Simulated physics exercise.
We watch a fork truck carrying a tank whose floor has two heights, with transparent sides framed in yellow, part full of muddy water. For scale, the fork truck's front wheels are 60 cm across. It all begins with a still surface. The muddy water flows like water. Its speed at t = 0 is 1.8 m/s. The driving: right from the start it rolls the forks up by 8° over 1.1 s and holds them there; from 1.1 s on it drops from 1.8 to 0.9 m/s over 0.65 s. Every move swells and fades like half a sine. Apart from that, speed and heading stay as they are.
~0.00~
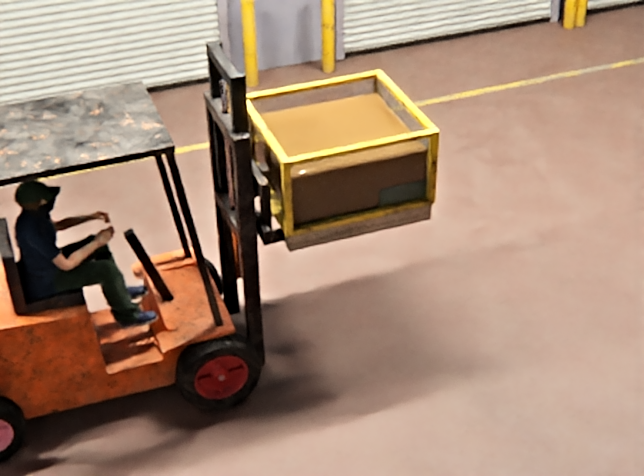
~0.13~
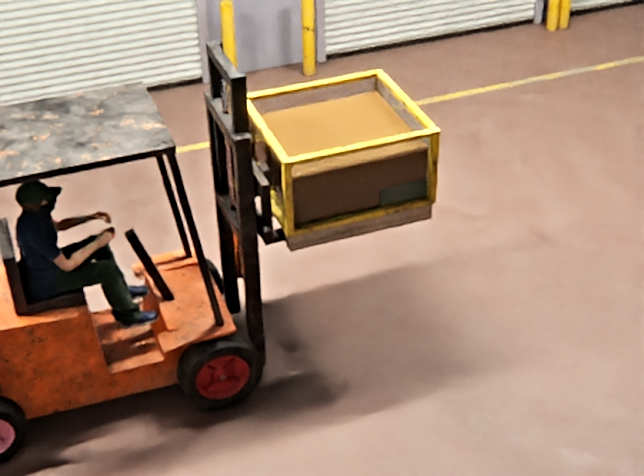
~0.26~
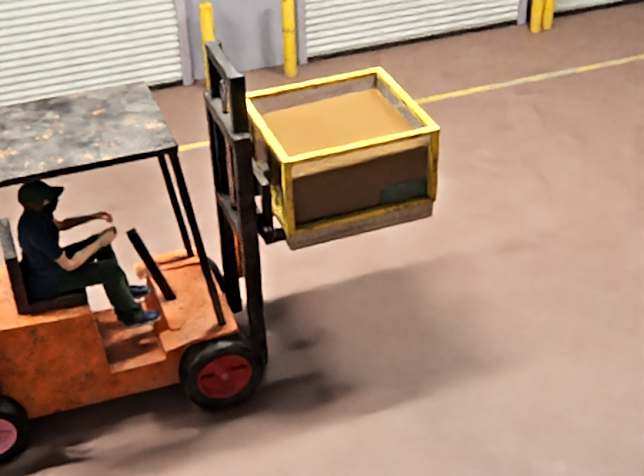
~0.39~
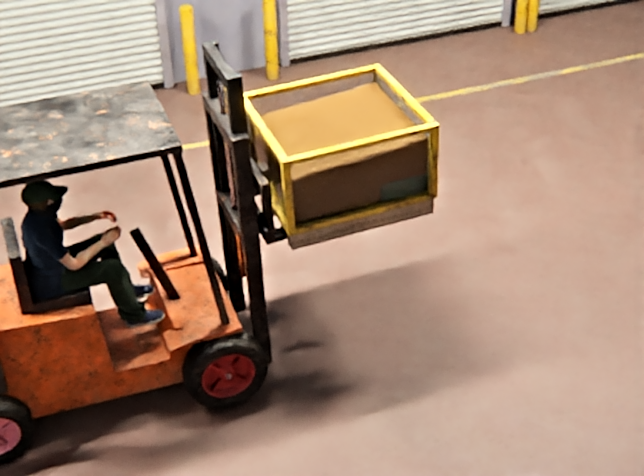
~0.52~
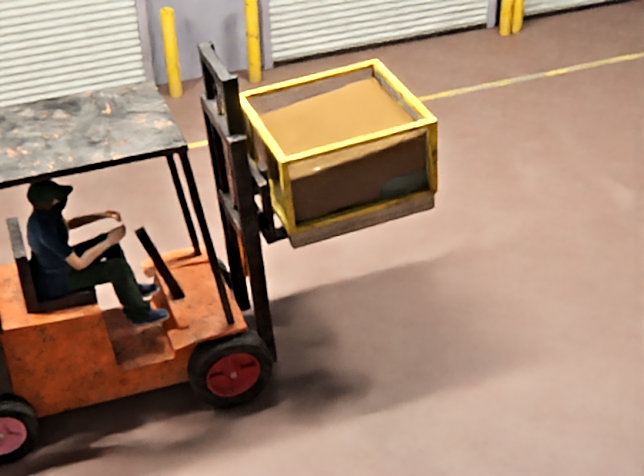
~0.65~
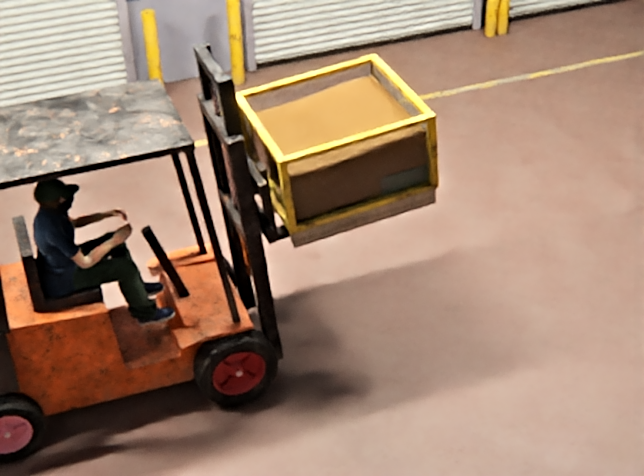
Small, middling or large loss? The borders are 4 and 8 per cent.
A middling spill.
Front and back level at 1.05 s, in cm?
Front 26 cm, back 58 cm.
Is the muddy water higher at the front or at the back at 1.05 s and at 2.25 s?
Towards the back, then the back.
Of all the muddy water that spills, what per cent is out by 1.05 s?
Some 0 per cent by then.
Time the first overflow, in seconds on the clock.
Near 1.5 s.
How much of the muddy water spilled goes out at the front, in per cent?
Some 0 per cent of it.
By 1.05 s front 27 cm, middle 38 cm, back 57 cm above the lowest part of the floor; no loss so far.
By 1.65 s front 58 cm, middle 37 cm, back 30 cm above the lowest part of the floor; the loss stands at 1 per cent, over the back.
By 2.25 s front 30 cm, middle 39 cm, back 54 cm above the lowest part of the floor; the loss stands at 1 per cent, over the back.
By 4.74 s the loss stands at 5 per cent, over the back, 17 of 316 litres.
